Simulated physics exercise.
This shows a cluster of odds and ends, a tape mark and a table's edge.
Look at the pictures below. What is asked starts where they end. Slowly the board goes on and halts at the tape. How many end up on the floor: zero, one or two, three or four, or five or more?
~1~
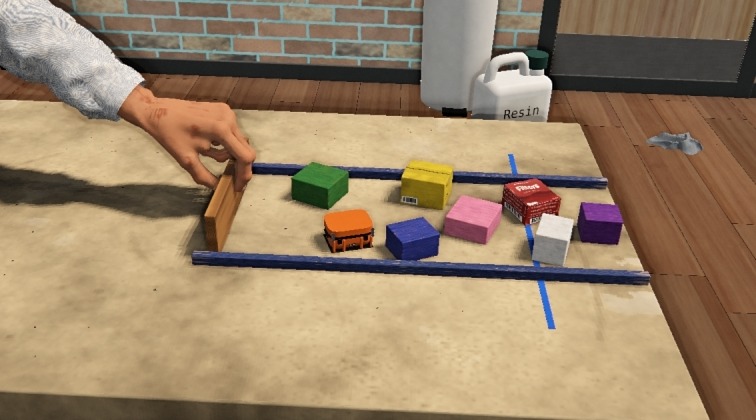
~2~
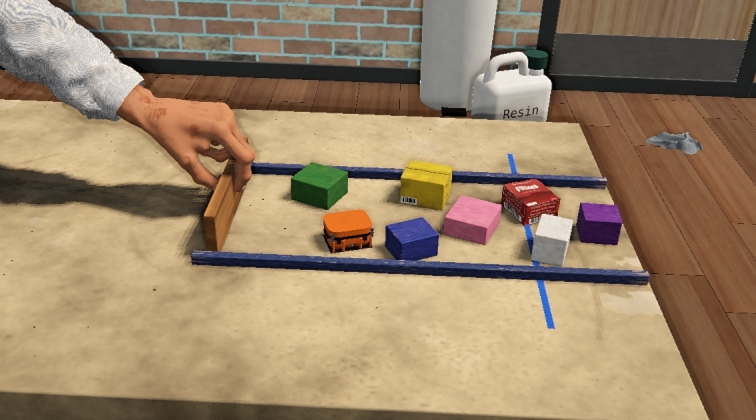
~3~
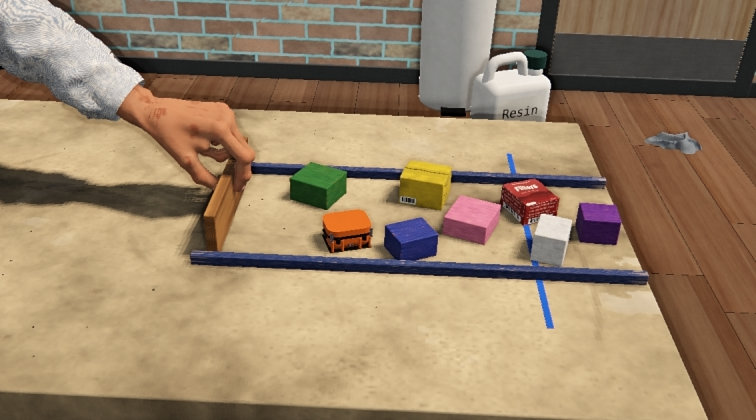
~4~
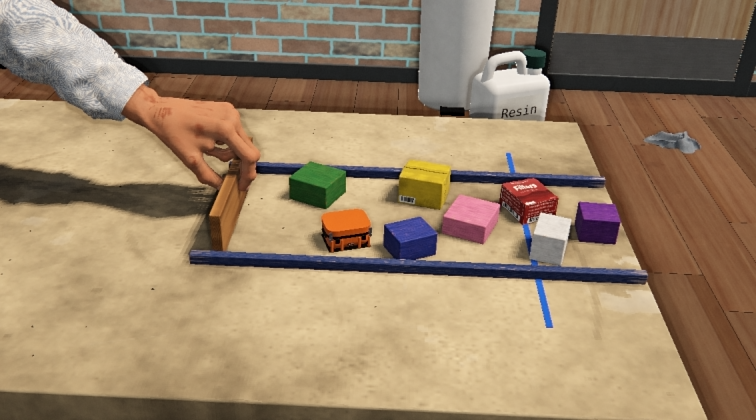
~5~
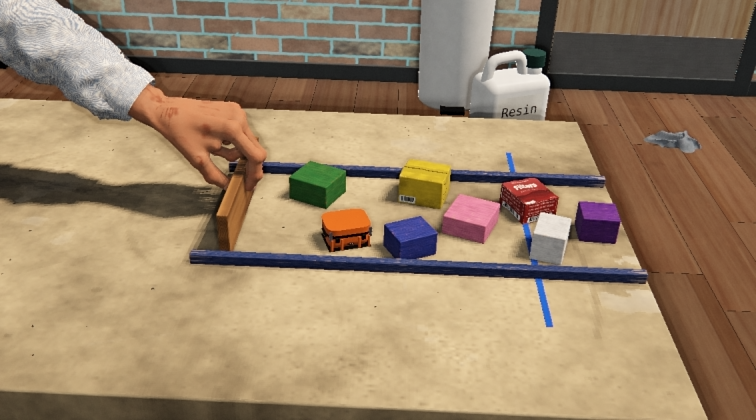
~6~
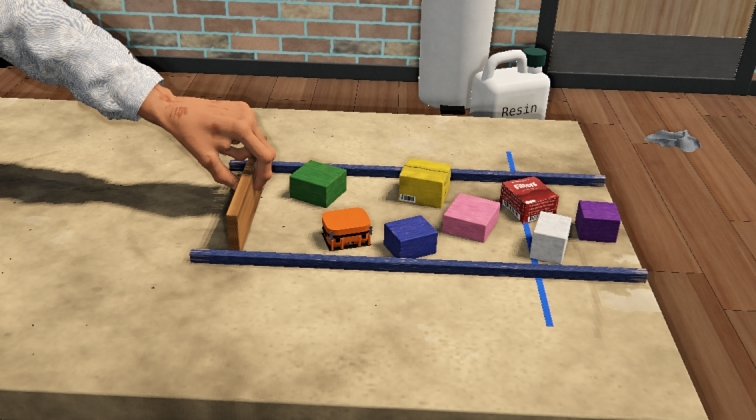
One or two.
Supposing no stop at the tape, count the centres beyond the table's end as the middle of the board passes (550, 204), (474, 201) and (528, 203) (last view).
Past-the-end tally - position 1: 1, position 2: 0, position 3: 1.
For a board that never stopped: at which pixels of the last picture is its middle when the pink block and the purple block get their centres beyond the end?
The middle is at (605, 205) when it's the pink block, and at (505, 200) when it's the purple block.
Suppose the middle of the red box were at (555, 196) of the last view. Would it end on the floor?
Then it is lost.
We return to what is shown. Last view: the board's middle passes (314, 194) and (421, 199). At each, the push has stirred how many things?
First 1, after that 5.
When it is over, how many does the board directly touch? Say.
3 end up touching it.
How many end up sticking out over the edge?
Overhanging: 2.
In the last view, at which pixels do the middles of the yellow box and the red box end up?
You'll find the first one at (584, 183) and the second at (611, 208).
Soon after, none off yet; purple block at rest near (597, 221); white block at rest near (551, 237); red box at rest near (529, 199).
Then, none off yet; purple block at rest near (597, 221); white block at rest near (553, 237); red box moved a little near (553, 203).
At rest, the number that fall off is one or two; fallen, purple block.
